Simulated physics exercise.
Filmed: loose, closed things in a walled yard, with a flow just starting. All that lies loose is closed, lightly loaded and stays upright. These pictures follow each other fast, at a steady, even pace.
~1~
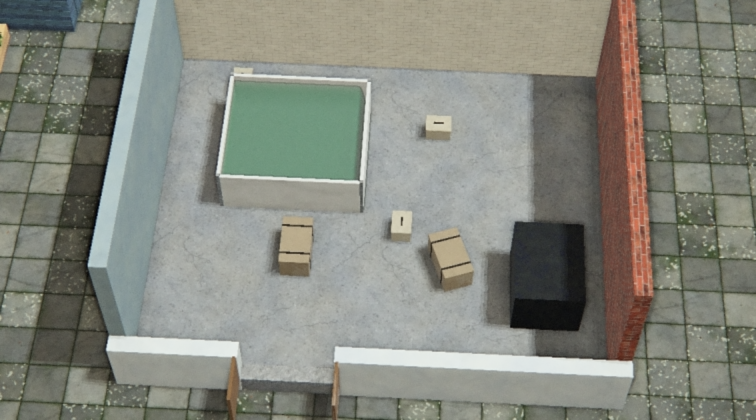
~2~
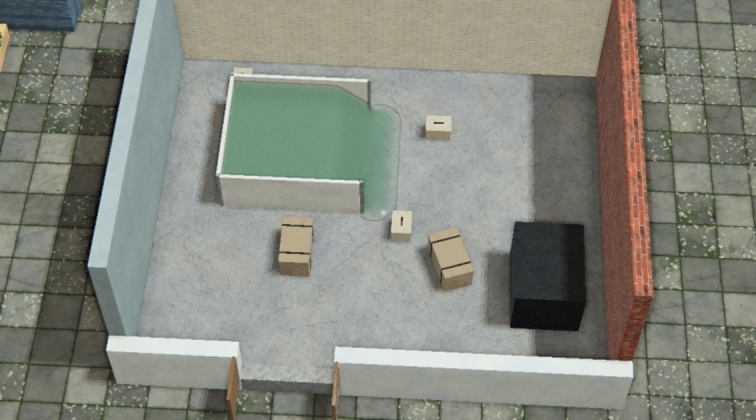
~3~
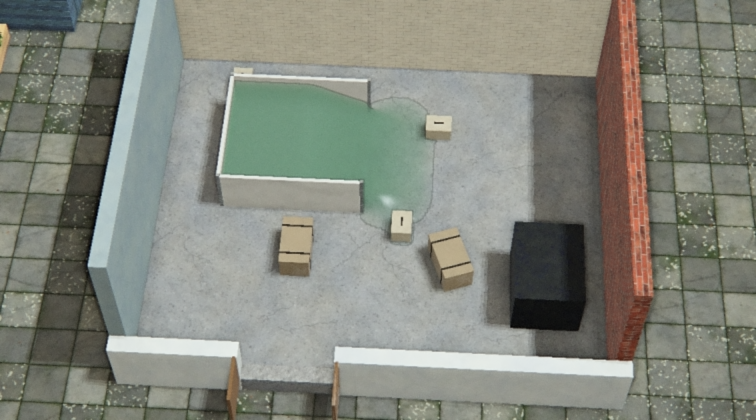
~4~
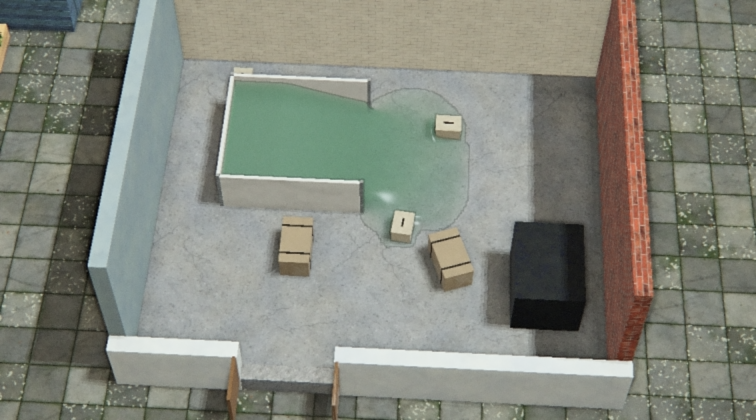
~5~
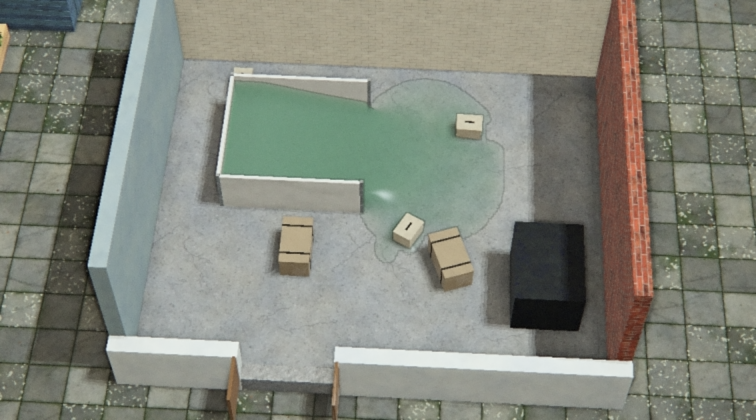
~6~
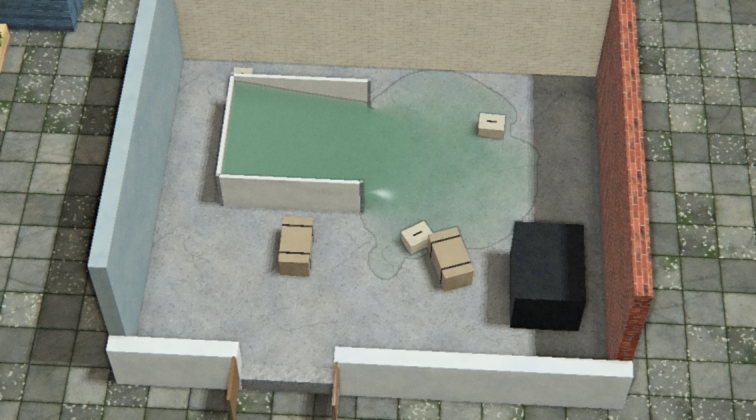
A walled yard held a tank of green water whose right side opened, and the water spread rightward across the floor, pushing two small pale boxes along while the larger brown boxes stayed put.
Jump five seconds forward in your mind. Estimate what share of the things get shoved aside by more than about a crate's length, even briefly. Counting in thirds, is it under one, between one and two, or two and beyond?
In thirds: Between one and two.
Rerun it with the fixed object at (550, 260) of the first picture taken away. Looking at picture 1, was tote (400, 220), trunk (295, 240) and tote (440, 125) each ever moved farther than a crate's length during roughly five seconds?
One after the other: Pushed that far, less than that, yes.
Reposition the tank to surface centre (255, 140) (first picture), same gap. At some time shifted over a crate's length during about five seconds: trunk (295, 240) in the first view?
Put simply: It didn't get there.
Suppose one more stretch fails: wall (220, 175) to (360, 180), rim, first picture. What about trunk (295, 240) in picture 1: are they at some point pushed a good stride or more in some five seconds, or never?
The way I see it, it made the full stretch.
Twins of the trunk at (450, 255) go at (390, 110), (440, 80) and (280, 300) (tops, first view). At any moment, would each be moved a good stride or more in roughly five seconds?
Displaced, displaced, stays put.
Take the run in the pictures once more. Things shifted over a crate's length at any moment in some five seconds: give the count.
By my reckoning the answer is 3.
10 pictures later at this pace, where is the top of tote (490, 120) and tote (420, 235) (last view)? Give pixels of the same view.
Roughly (569, 82) and (418, 305).
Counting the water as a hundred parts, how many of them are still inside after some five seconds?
100 %.
A moment on, 1 of 5 are well off their spots; 0 afloat.
Next, 2 of 5 are well off their spots; 1 afloat.
Later, 2 of 5 are well off their spots; 1 afloat.
In the end, 3 of 5 are well off their spots, and 3 have been at some point; 2 afloat.
